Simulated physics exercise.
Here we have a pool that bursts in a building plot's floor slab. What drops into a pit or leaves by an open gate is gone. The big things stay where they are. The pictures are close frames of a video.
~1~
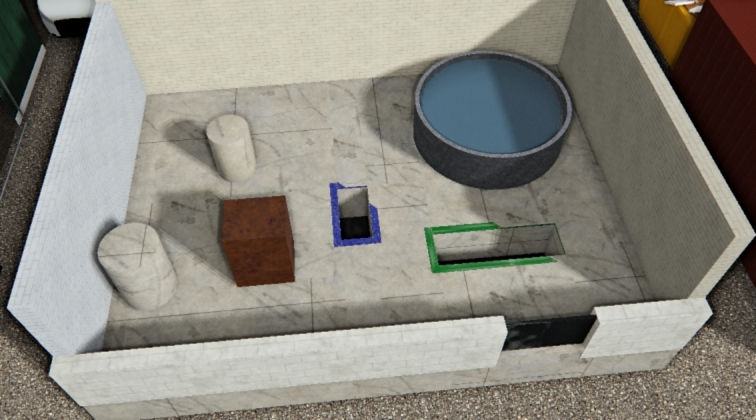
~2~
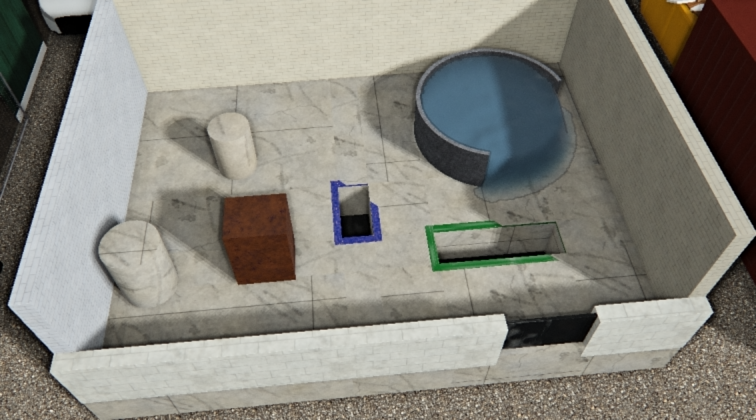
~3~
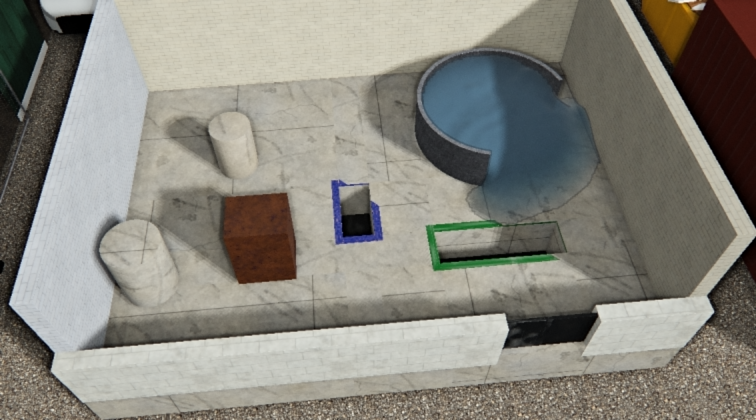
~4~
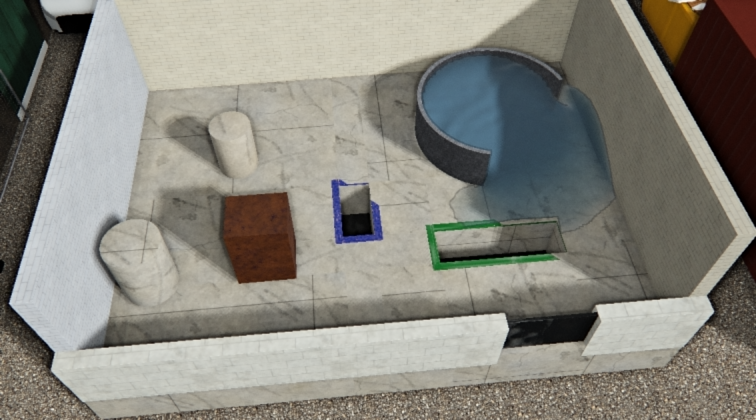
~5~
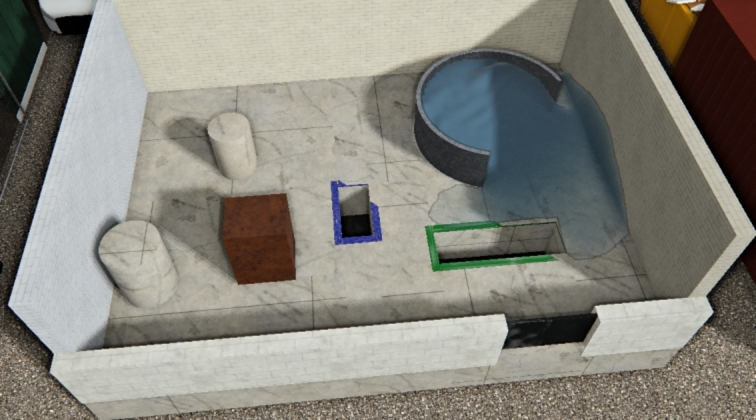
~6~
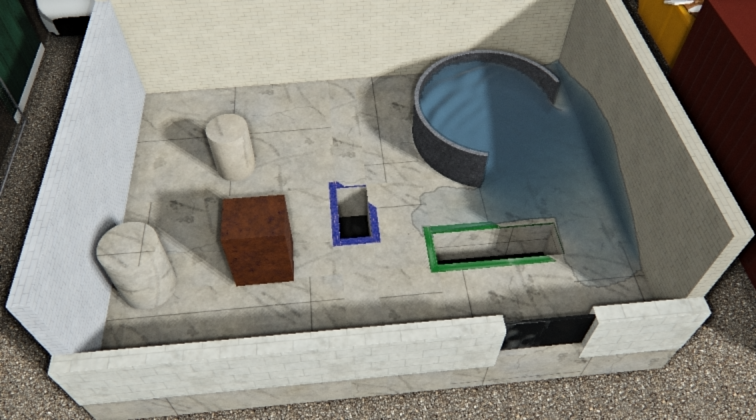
On a walled, pale-tiled building plot, a round dark-rimmed pool stands full, then its front right side bursts open and water spreads across the slab toward the right wall and around the green-edged pit.
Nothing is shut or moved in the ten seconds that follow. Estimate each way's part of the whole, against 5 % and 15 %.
In the end: The gate takes less than 5 %; the green pit takes more than 15 %; the blue pit takes less than 5 %.
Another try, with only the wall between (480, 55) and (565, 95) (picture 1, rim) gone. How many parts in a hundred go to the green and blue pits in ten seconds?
In per cent: Green 10, blue 2.
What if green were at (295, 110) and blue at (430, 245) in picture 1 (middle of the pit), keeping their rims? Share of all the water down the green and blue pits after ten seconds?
Roughly, in per cent: Green 10, blue 20.
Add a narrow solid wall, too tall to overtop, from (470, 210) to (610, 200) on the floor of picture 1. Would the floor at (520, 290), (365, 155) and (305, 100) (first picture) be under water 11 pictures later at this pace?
One after the other: Dry, wet, not flooded.
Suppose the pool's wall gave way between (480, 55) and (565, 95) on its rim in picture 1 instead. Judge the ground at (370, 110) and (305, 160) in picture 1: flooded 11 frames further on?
As listed: Covered, not flooded.
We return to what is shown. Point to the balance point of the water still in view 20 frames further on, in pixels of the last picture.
Roughly at (499, 197).
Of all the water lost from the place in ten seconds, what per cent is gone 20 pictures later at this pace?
Roughly 55 per cent.
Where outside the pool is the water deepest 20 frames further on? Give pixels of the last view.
Roughly at (634, 327).
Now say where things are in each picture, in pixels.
In the first picture, the pool at (492, 104) is whole and still.
In the second picture, the front is at a hidden place, out from the gap at (551, 155).
In the third picture, the front is at a hidden place, out from the gap at (552, 156).
In the fourth picture, water pours out at (551, 157) and has run to (570, 87).
In the fifth picture, the front is at (562, 73), out from the gap at (550, 159).
In the sixth picture, the front is at (556, 64), out from the gap at (548, 160).
A moment on, water covers 15 % of the floor; the gate 0 %, the green pit 10 %, the blue pit 0 %.
Next, water covers 25 % of the floor; the gate 0 %, the green pit 16 %, the blue pit 0 %.
Then, water covers 55 % of the floor; the gate 0 %, the green pit 26 %, the blue pit 0 %.
Later, water covers 85 % of the floor; the gate 0 %, the green pit 39 %, the blue pit 2 %.
In the end, water covers 80 % of the floor; the gate 0 %, the green pit 46 %, the blue pit 3 %.
